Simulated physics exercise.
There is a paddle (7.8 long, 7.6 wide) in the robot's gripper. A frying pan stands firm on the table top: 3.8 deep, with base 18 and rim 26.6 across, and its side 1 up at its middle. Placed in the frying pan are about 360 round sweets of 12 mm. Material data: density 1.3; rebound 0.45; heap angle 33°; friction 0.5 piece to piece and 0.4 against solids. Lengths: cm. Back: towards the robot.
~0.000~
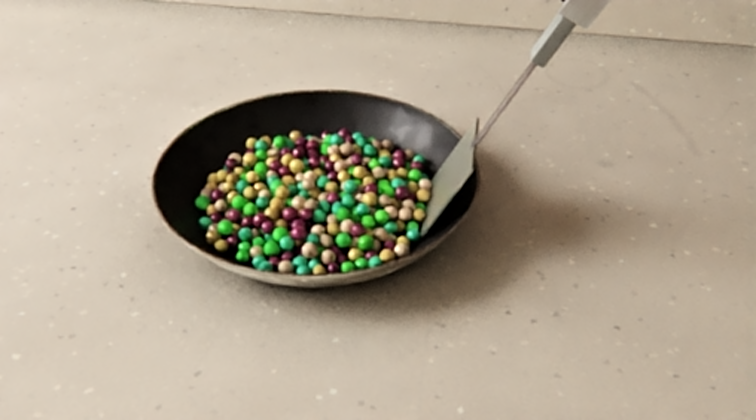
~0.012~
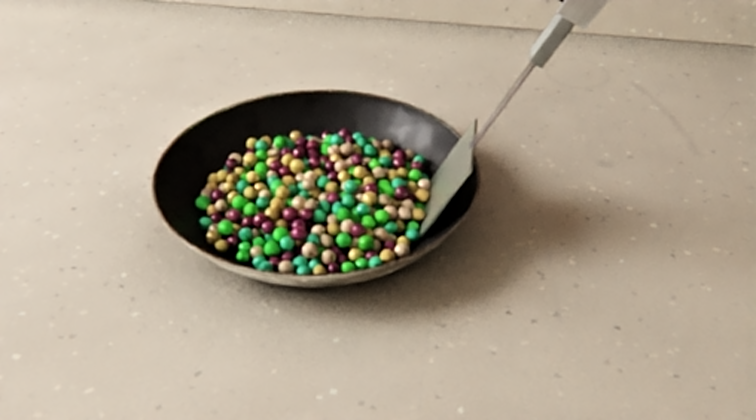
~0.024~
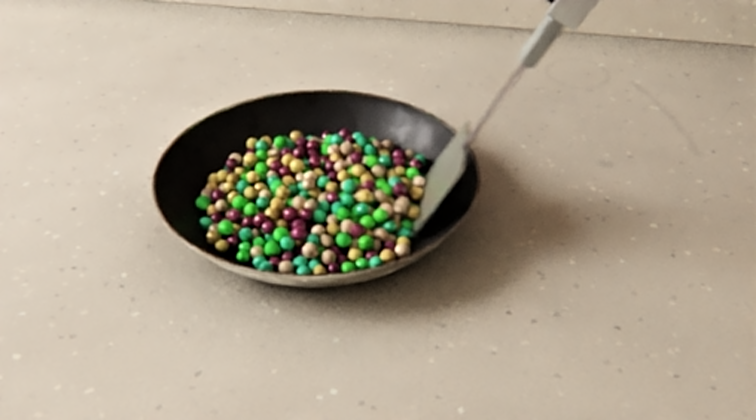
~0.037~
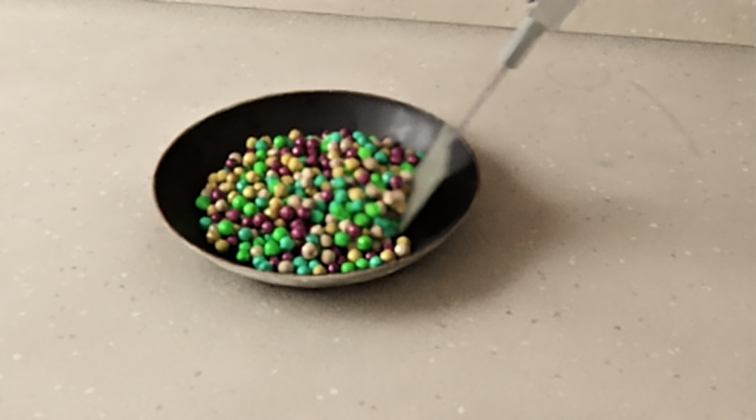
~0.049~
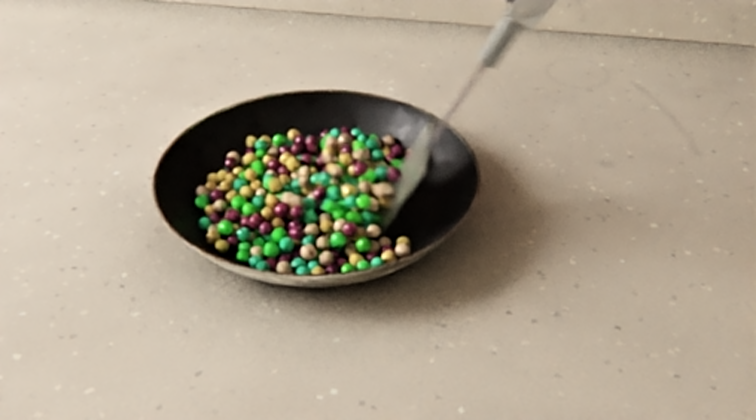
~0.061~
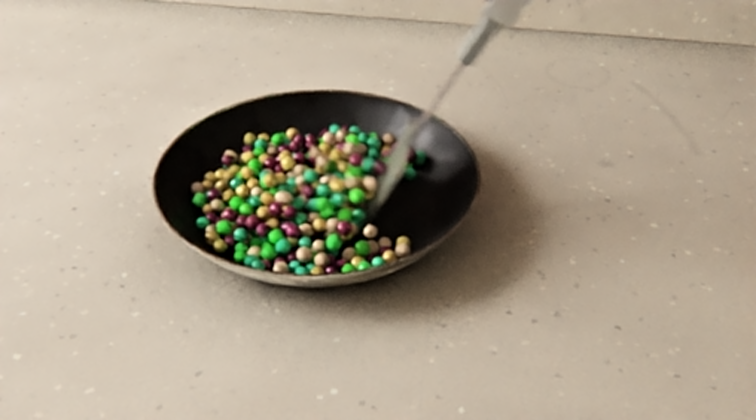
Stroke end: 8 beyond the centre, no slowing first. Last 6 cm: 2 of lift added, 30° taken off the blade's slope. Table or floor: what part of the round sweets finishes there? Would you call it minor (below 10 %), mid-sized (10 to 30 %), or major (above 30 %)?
I would call it mid-sized.
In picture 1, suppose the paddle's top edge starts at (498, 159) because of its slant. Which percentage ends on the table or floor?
I'd estimate around 15 per cent.
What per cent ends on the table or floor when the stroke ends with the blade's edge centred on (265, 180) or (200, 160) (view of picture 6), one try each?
10 % and 30 %.
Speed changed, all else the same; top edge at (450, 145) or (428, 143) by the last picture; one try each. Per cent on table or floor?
Try one roughly 0 per cent; try two roughly 10 per cent.
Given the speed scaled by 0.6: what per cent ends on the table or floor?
Near 5 in a hundred.
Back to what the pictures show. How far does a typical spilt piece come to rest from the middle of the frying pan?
I reckon close to 26 centimetres.
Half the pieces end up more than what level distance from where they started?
About 5 cm.
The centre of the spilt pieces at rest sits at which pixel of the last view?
(73, 178).
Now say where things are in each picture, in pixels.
The first picture shows the paddle top edge at (475, 143), sloping 63°; upper third of the load around (319, 185), from x 205 to 425, top at y 135; 365 in the frying pan.
The second picture shows the paddle top edge at (474, 143), sloping 63°; upper third of the load around (320, 185), from x 205 to 425, top at y 135.
The third picture shows the paddle top edge at (466, 144), sloping 63°; upper third of the load around (327, 184), from x 205 to 420, top at y 135.
The fourth picture shows the paddle top edge at (449, 144), sloping 63°; upper third of the load around (337, 182), from x 205 to 420, top at y 135.
The fifth picture shows the paddle top edge at (429, 143), sloping 63°; upper third of the load around (332, 179), from x 205 to 420, top at y 135.
The sixth picture shows the paddle top edge at (410, 141), sloping 63°; upper third of the load around (327, 177), from x 200 to 420, top at y 130; 365 in the frying pan.
After 0.09 s, sloping 63°, highest piece 7 above the table; 365 in the frying pan.
After 0.12 s, sloping 55°, highest piece 8 above the table; 365 in the frying pan.
After 0.34 s, sloping 33°, highest piece 5 above the table; 303 in the frying pan, 54 on the table or floor, 8 on the blade or in flight.
After 1.39 s, sloping 33°, highest piece 4 above the table; 303 in the frying pan, 62 on the table or floor.
In the end, 303 in the frying pan, 62 on the table or floor. That is 17 % on the table or floor.
